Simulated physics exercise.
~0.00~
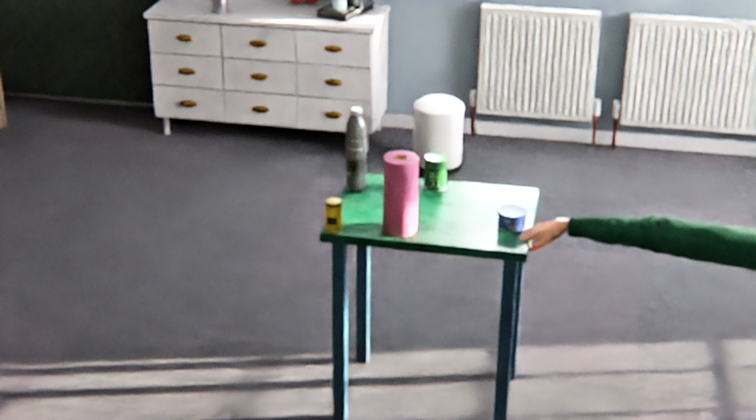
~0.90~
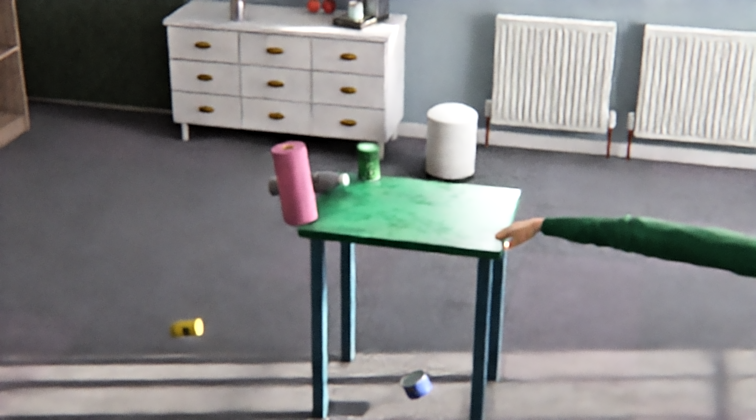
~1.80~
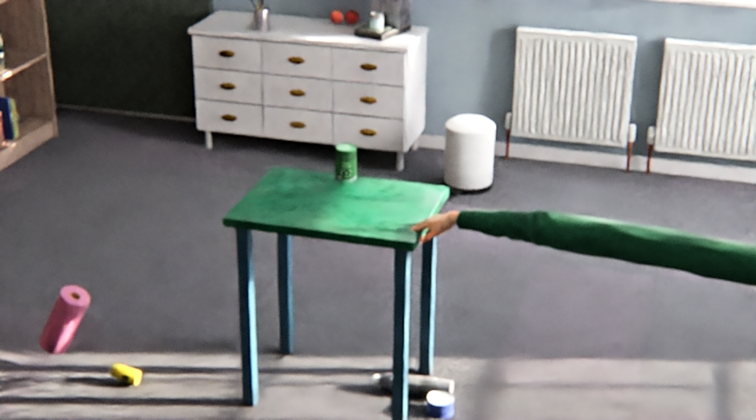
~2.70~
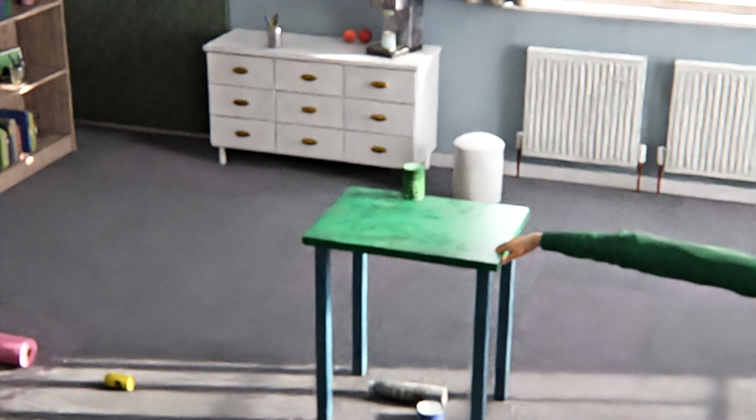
Green-sleeved arm jerking a green table back and forth, sending four objects tumbling to the floor while a green tin stays on.
